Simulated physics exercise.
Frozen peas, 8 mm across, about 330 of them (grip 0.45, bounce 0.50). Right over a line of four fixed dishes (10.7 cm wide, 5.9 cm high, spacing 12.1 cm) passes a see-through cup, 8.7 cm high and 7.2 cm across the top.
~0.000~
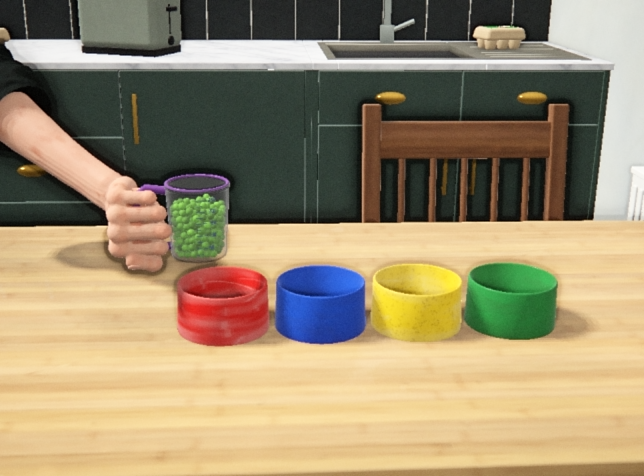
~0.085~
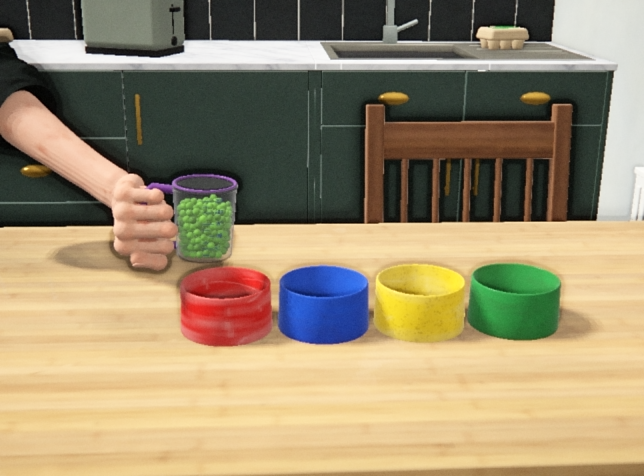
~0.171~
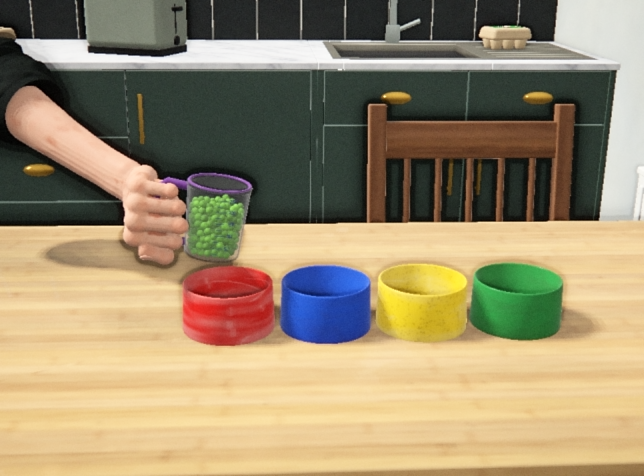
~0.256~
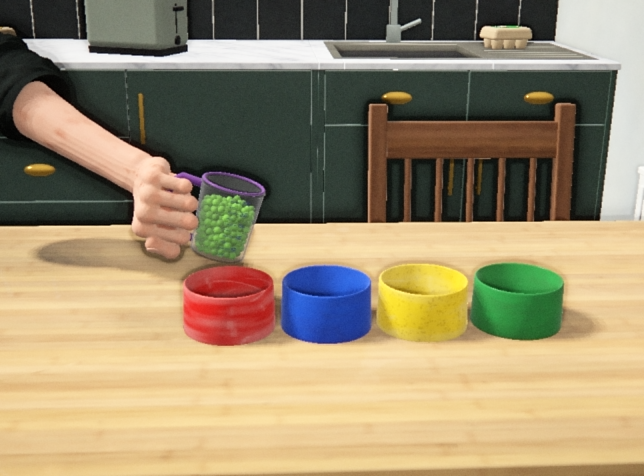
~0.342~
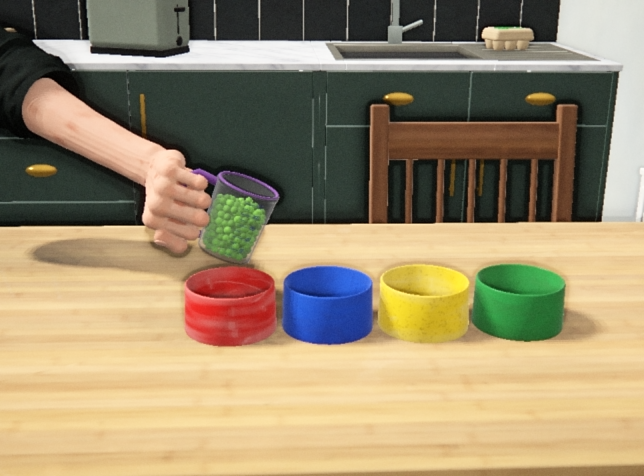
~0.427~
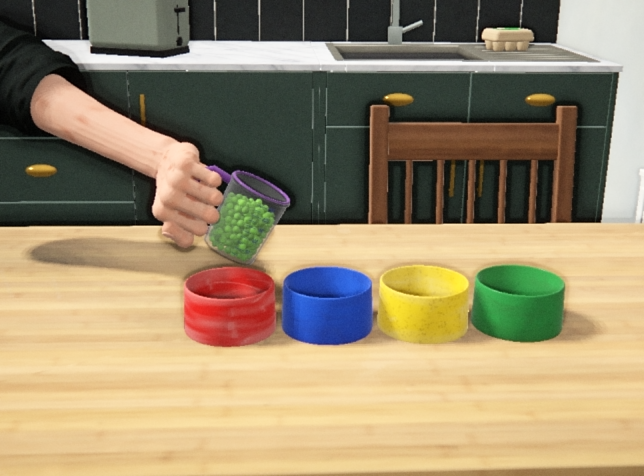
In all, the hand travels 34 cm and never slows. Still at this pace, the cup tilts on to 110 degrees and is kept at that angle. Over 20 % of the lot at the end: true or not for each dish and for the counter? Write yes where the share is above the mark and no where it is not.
Red dish: No, blue dish: No, green dish: No, yellow dish: Yes, counter: No.
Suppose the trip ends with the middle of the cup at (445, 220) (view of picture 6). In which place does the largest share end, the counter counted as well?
The largest share goes to yellow.
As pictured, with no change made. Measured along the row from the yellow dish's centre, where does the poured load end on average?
Roughly 1 cm to the right.
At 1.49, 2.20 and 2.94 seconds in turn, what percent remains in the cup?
Series: 80 / 0 / 0 per cent.
After 1.49 s, tilt 107 degrees; cup holds 80 %, yellow 15 %.
After 2.20 s, tilt 110 degrees; cup holds 0 %, yellow 95 %.
Then, at 2.94 s, tilt 110 degrees; cup holds 0 %, yellow 95 %.
By 3.2 s all is still; red 0 %, blue 0 %, green 0 %, yellow 95 %, counter 5 %.
